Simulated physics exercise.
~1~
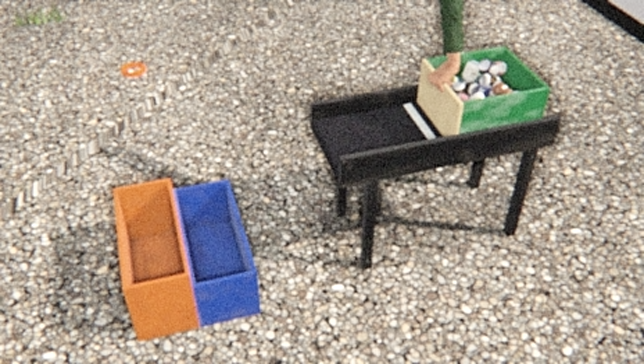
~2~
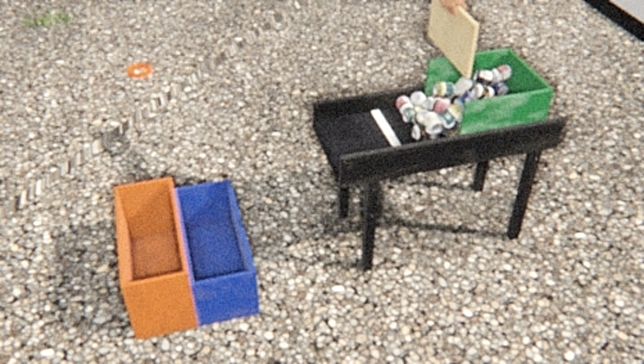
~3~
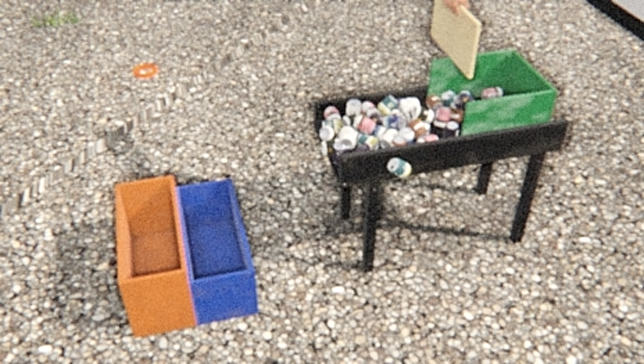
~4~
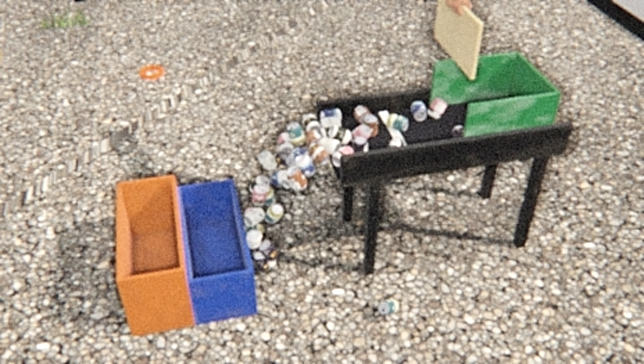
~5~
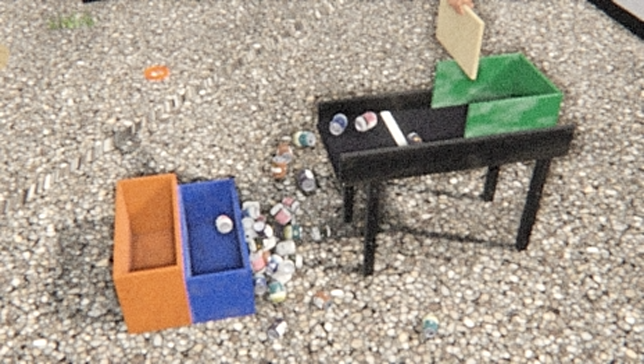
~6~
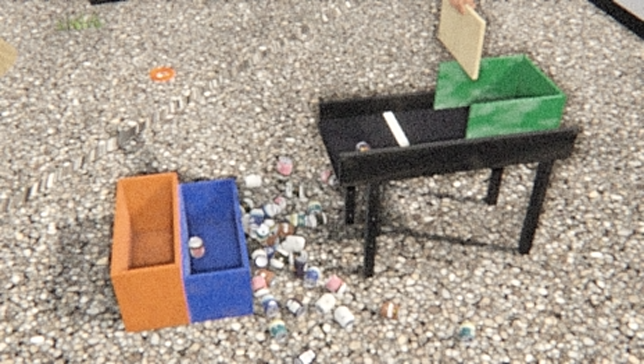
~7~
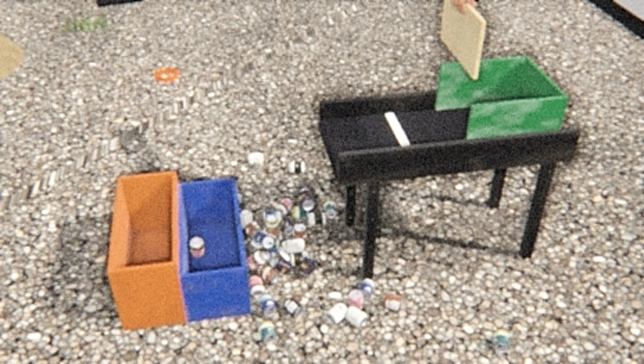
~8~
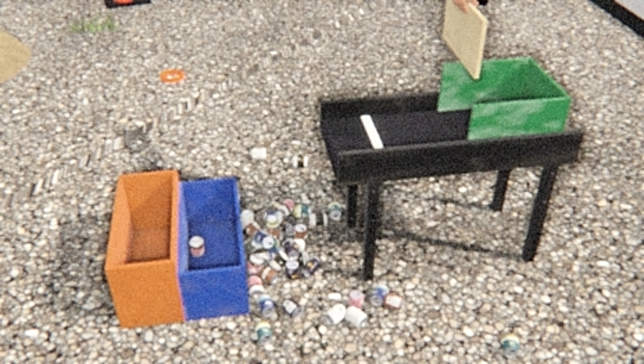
Mini cans spilling from a green pen as its gate lifts, riding a black belt left and mostly landing short of a blue bin.
